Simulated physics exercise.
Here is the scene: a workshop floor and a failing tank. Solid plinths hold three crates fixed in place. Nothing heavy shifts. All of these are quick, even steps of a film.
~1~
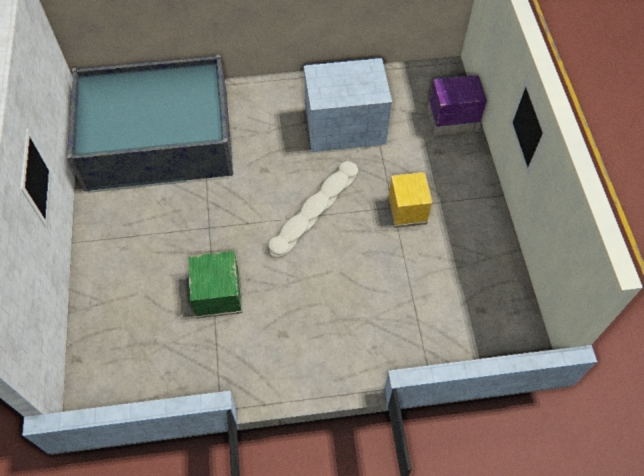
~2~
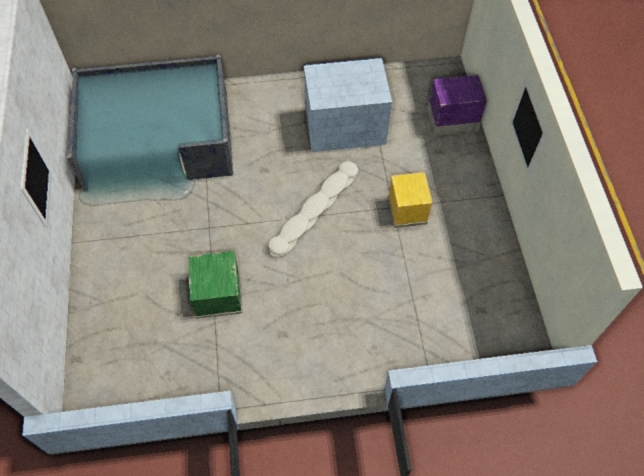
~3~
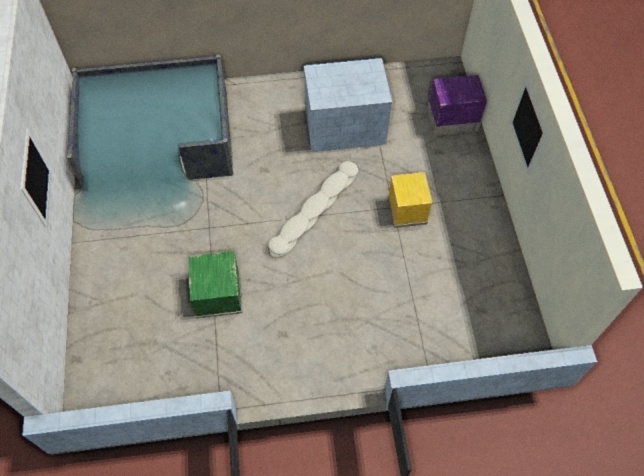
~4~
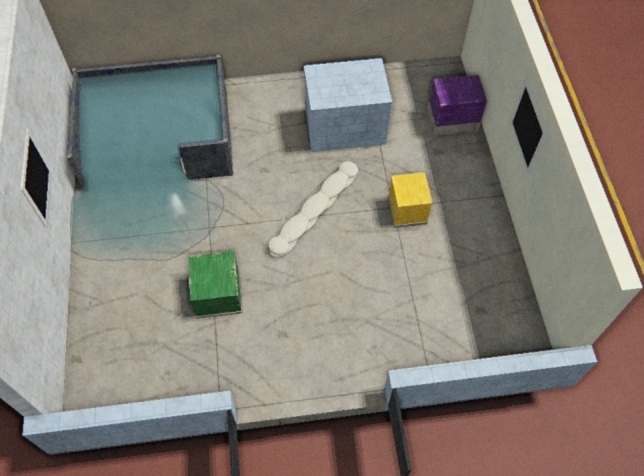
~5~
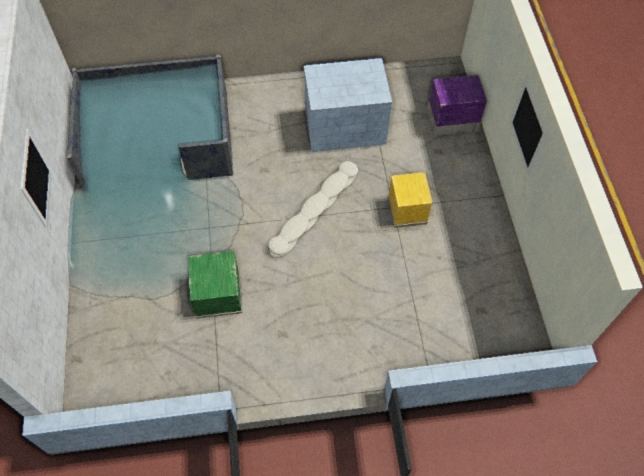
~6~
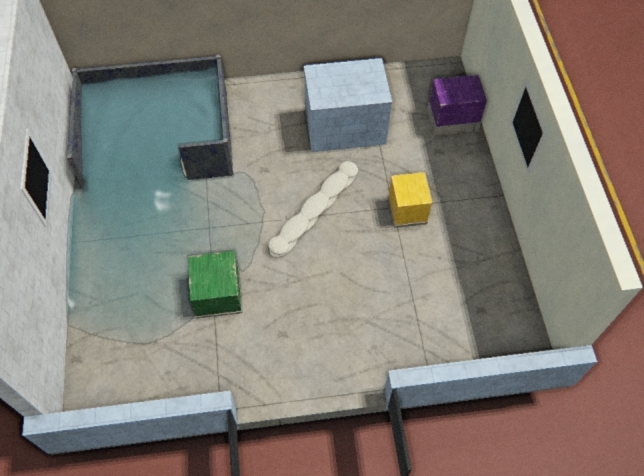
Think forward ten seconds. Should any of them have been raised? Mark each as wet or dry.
Green crate: Wet; yellow crate: Wet; purple crate: Dry.
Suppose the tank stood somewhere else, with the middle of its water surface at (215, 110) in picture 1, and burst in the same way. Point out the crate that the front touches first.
Answer: The green one.
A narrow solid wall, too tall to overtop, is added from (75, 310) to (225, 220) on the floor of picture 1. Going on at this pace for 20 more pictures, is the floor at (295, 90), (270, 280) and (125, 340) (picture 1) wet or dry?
Outcome by spot, in order - watered, unwatered, unwatered.
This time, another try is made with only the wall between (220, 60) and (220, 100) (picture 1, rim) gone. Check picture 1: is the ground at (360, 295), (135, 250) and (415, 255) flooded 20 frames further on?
Okay, the first is left untouched, the next is waterlogged, and the last is left untouched.
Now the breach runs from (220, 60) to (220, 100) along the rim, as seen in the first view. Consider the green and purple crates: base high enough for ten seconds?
The green crate is flooded, the purple crate is flooded.
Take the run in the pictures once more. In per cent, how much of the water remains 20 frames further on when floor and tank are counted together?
Near 96 in a hundred.
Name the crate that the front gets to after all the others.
My pick is the purple crate.
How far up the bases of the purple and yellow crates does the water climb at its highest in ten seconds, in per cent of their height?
I'd put it at some 70 % for one and some 170 % for the other, in that order.
A moment on, water covers 30 % of the floor; the green crate water round its plinth, the yellow crate not reached, the purple crate not reached.
Next, water covers 40 % of the floor; the green crate water round its plinth, the yellow crate not reached, the purple crate not reached.
Then, water covers 55 % of the floor; the green crate water round its plinth, the yellow crate not reached, the purple crate not reached.
Later, water covers 85 % of the floor; the green crate water round its plinth, the yellow crate water round its plinth, the purple crate water round its plinth.
In the end, water covers 100 % of the floor; the green crate was topped, the yellow crate was topped, the purple crate stayed above the water.
